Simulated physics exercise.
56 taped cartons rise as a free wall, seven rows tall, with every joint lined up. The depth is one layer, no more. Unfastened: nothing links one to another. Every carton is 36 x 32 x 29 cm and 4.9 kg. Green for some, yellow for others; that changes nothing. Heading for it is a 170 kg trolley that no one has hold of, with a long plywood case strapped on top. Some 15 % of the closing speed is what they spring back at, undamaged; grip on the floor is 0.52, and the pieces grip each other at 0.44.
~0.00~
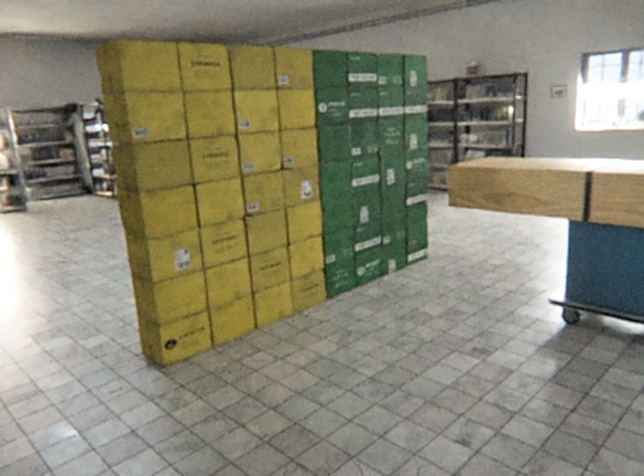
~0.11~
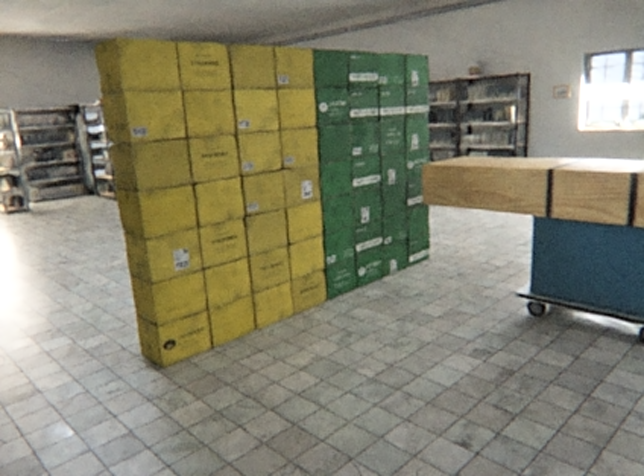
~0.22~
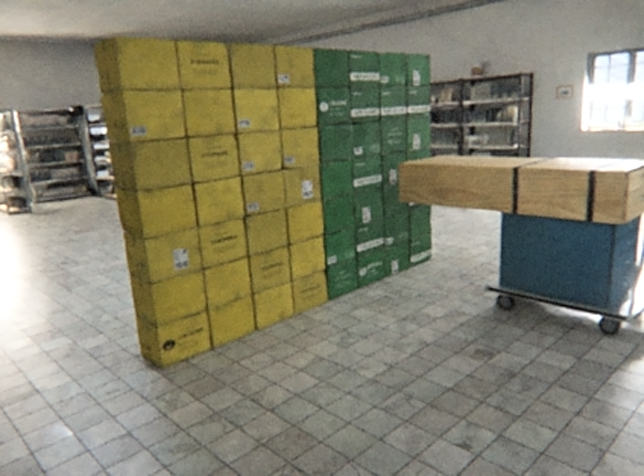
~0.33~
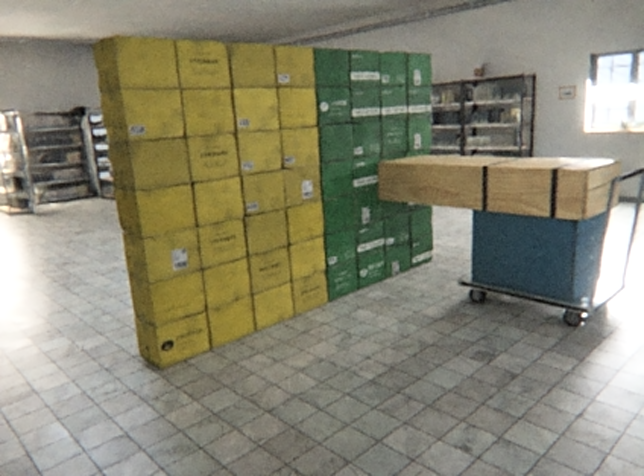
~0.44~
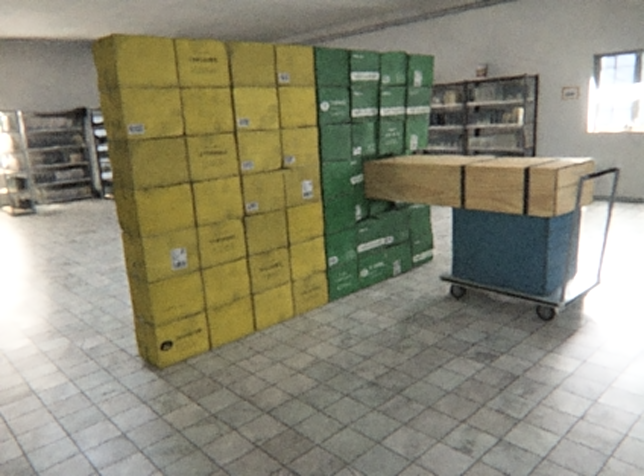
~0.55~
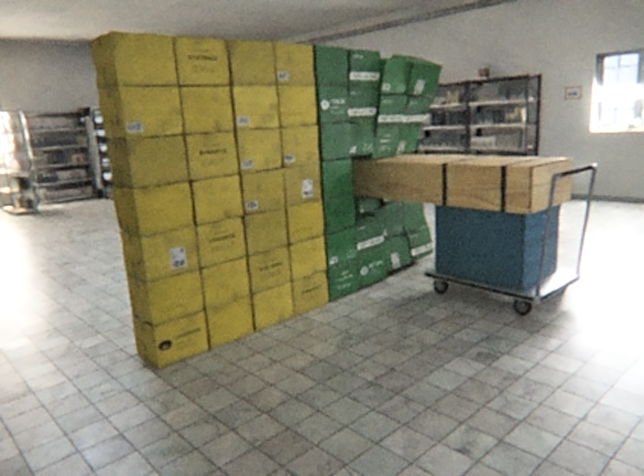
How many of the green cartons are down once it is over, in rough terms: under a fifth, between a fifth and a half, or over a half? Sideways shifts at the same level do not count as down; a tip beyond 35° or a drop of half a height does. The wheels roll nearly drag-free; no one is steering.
Once it is over, over a half are down.
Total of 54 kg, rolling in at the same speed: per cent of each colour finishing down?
Down by colour: Green 70, yellow 0 per cent.
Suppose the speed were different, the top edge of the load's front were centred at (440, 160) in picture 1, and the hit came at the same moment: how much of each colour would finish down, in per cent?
You'd end up with green at 80 per cent down and yellow at 0 per cent.
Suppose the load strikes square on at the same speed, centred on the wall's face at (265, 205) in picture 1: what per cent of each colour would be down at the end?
Then green 0, yellow 50 per cent.
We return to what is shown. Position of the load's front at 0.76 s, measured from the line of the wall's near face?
About 70 cm past it.
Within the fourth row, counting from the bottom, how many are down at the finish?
Exactly 3 finish down.
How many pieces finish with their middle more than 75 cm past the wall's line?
Estimate: Roughly 16 of them.
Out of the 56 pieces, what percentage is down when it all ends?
35%.
After 0.76 s, load 71 cm past the wall's line, still rolling; 12 of the 28 green cartons down (12 of 56 in all colours); top green carton unmoved.
After 1.08 s, load 1.15 m past the wall's line, still rolling; 18 of the 28 green cartons down (18 of 56 in all colours); top green carton unmoved.
After 1.68 s, load 1.64 m past the wall's line, still rolling; 19 of the 28 green cartons down (19 of 56 in all colours); top green carton unmoved.
At rest (3.0 s), load 1.79 m past the wall's line, stopped; 19 of the 28 green cartons down (19 of 56 in all colours); top green carton unmoved; top yellow carton unmoved. That is 68 per cent. As the last picture would show them, middles, top green carton near (317, 68), top yellow carton near (281, 67).
